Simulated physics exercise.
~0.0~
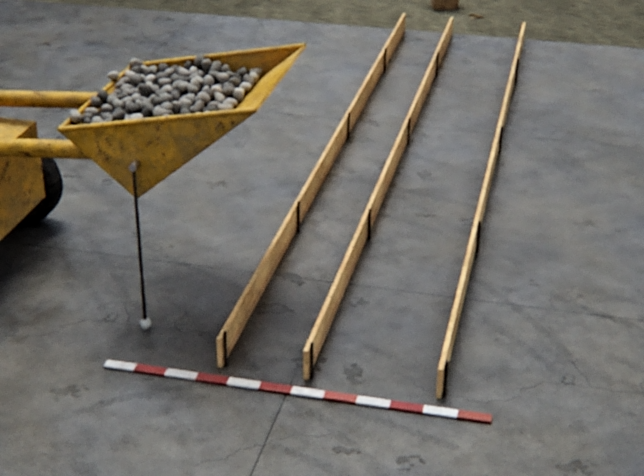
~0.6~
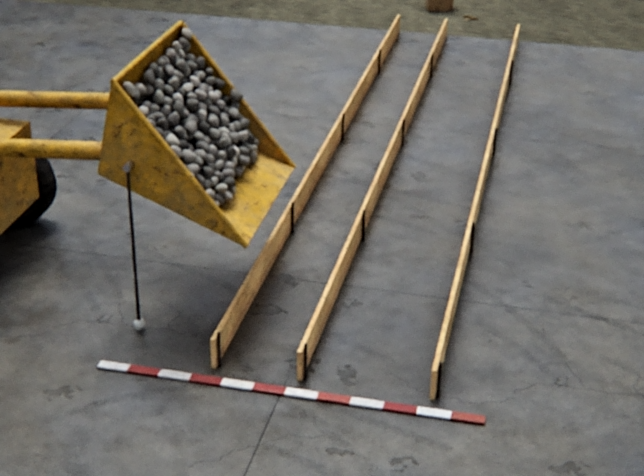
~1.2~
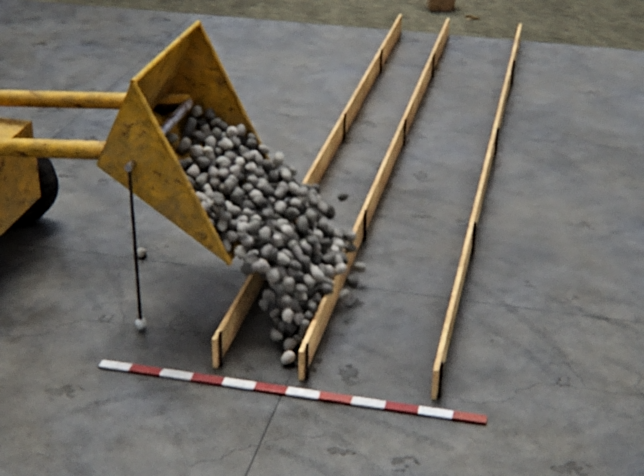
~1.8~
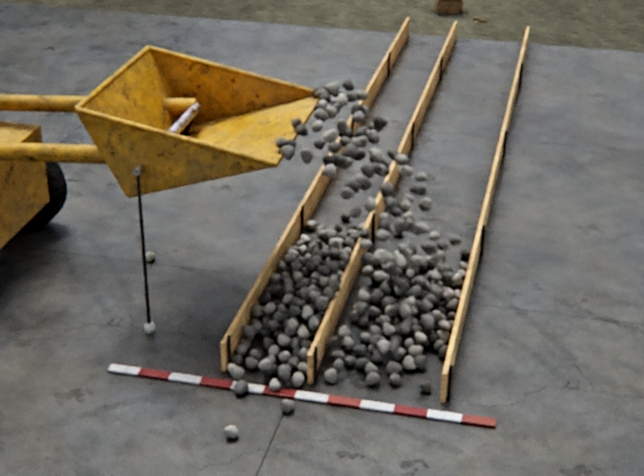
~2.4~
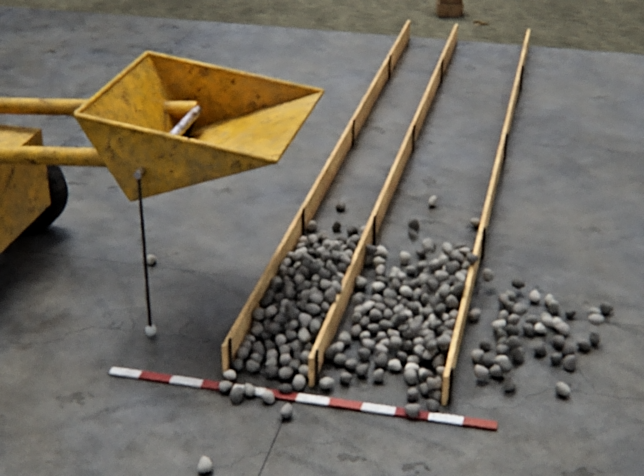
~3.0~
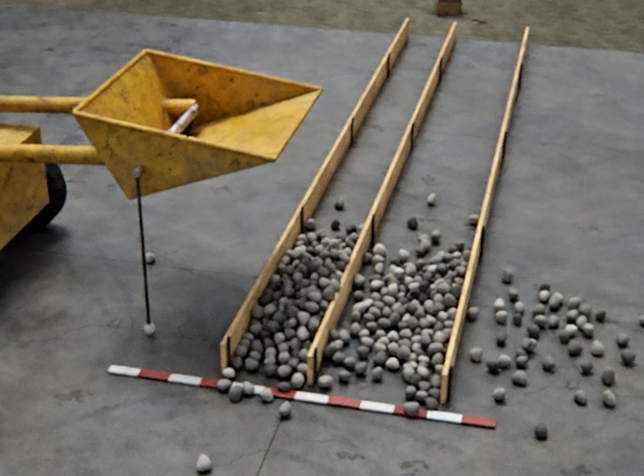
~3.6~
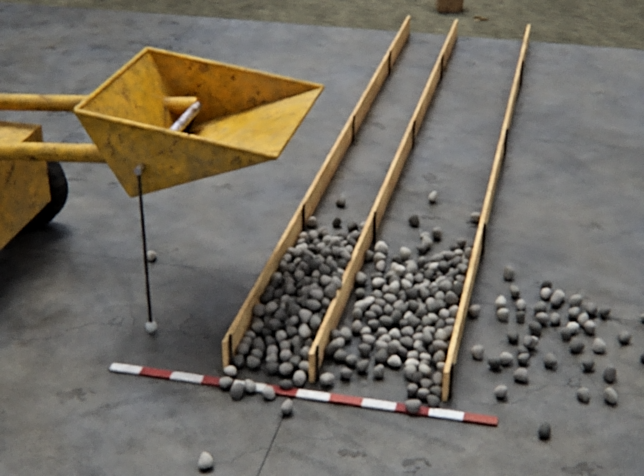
Yellow loader bucket tipping grey stones rightward over wooden boards, then levelling back empty, stones filling two bays and scattering beyond.
